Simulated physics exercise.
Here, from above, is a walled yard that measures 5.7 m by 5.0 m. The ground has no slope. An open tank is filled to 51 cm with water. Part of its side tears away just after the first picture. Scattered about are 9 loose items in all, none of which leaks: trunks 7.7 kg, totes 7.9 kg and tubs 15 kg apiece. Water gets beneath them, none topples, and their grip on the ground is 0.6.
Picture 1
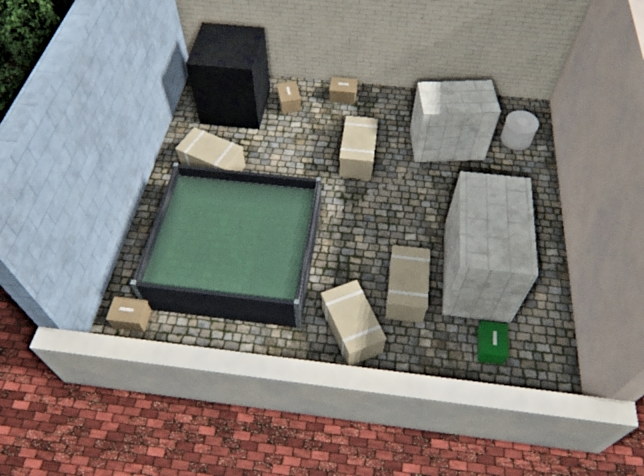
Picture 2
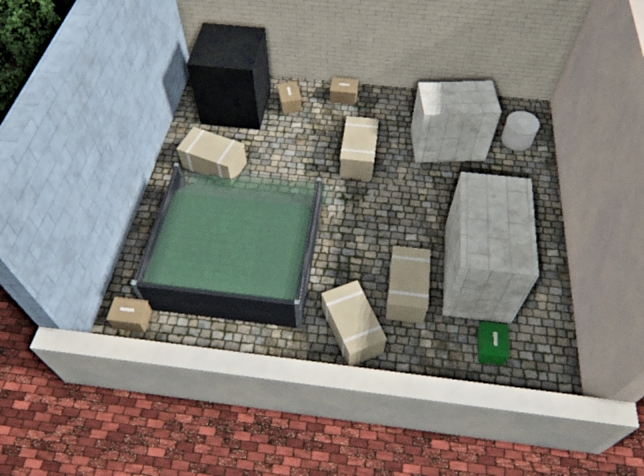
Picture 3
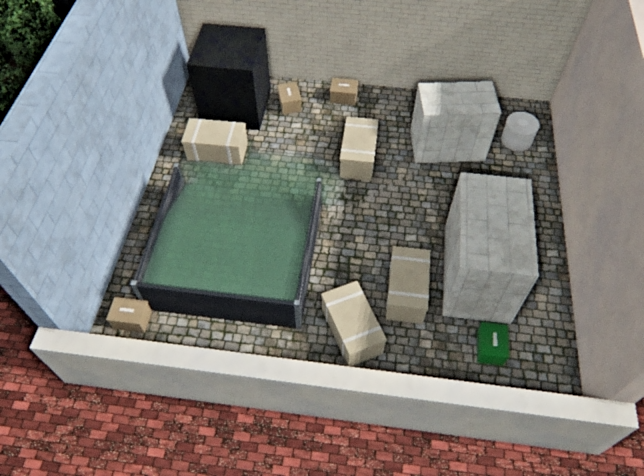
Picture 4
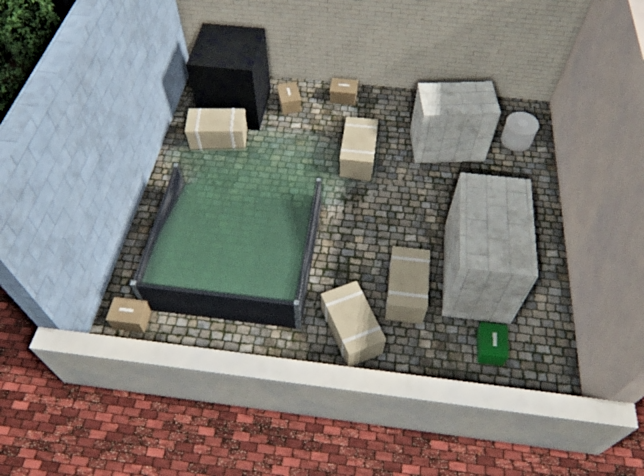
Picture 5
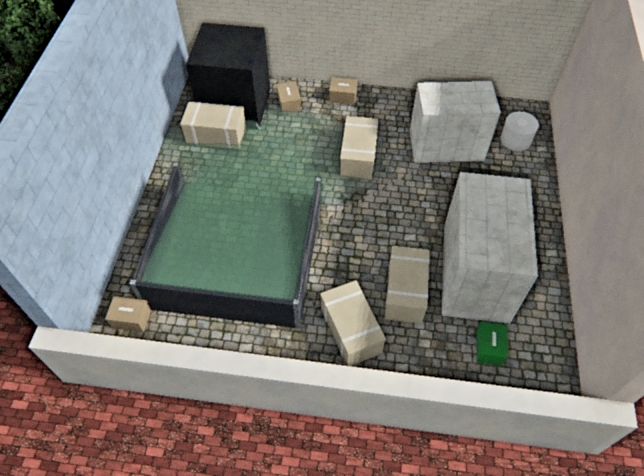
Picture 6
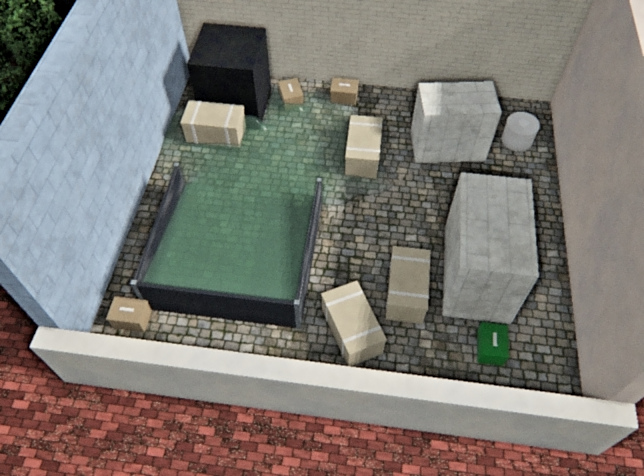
Green water spreads from the open tank's back side across the cobbles, shifting a few boxes.
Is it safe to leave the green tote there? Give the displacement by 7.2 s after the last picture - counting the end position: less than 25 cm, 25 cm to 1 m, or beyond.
When it settles, the green tote sits nearly where it was.
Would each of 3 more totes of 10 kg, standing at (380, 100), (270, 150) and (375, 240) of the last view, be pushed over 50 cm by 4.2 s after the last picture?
Going through them in the order asked, they come out clear of the mark, clear of the mark and shy of the mark.
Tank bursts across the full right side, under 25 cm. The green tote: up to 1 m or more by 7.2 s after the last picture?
I'd expect the green tote to have ended up far off.
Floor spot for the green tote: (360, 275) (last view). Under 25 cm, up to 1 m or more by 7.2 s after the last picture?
From that spot, it remains nearly still.
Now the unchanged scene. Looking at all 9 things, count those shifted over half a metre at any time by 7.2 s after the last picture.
It works out to 6.
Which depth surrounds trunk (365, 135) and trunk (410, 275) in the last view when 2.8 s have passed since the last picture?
Around 6 cm and 0 cm.
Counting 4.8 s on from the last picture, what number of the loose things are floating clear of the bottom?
The count is 3.
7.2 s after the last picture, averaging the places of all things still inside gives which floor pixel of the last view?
Around (425, 265).
Then, 0.9 s after the last picture the green tote is near (495, 340), 0.0 m from its start, aground; 3 afloat.
Then, 2.8 s after the last picture the green tote is near (495, 340), 0.0 m from its start, aground; 3 afloat.
Then, 4.8 s after the last picture the green tote is near (495, 340), 0.0 m from its start, aground; 3 afloat.
Then, 7.2 s after the last picture the green tote is near (497, 336), 0.0 m from its start, afloat; 8 afloat.
